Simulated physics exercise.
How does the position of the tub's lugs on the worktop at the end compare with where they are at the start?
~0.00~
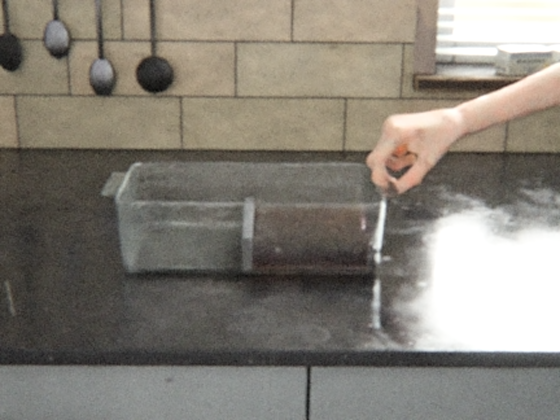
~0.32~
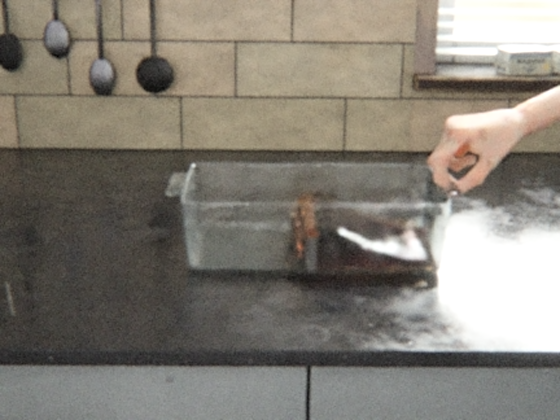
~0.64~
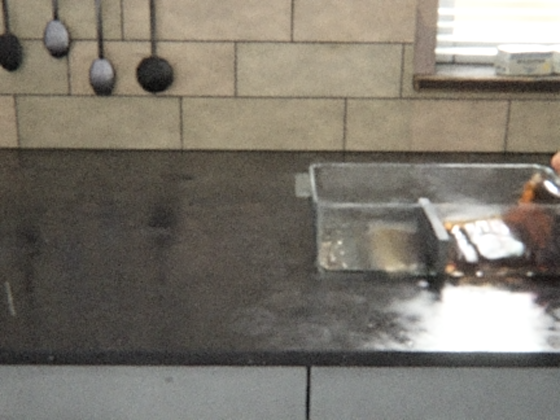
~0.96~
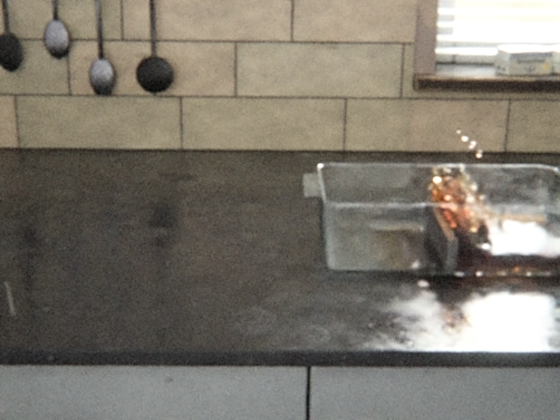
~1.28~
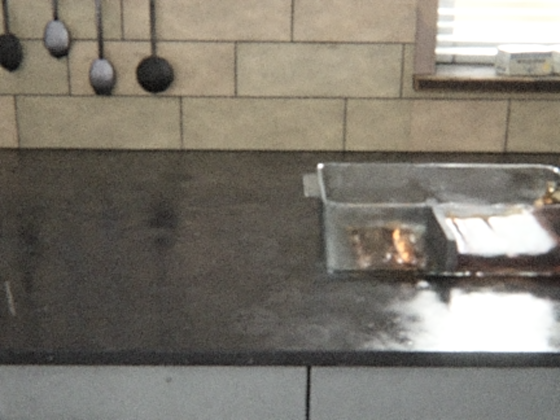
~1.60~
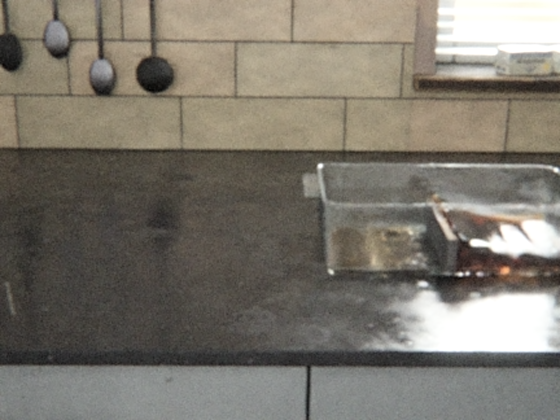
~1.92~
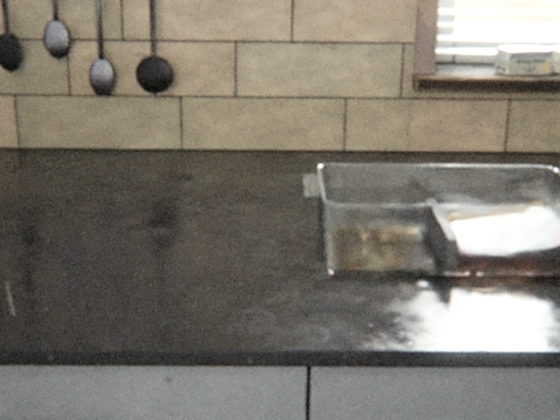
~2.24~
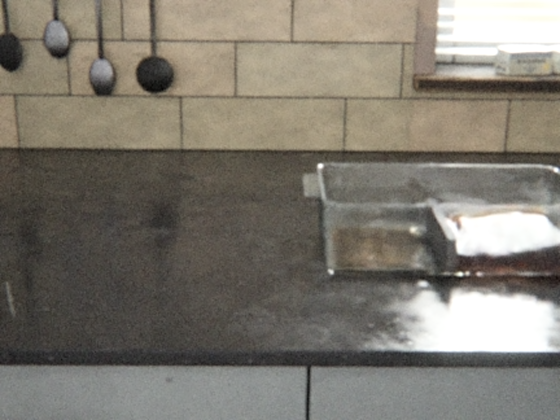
The lugs are farther to the right at the end than at the start, having moved along with the tub.
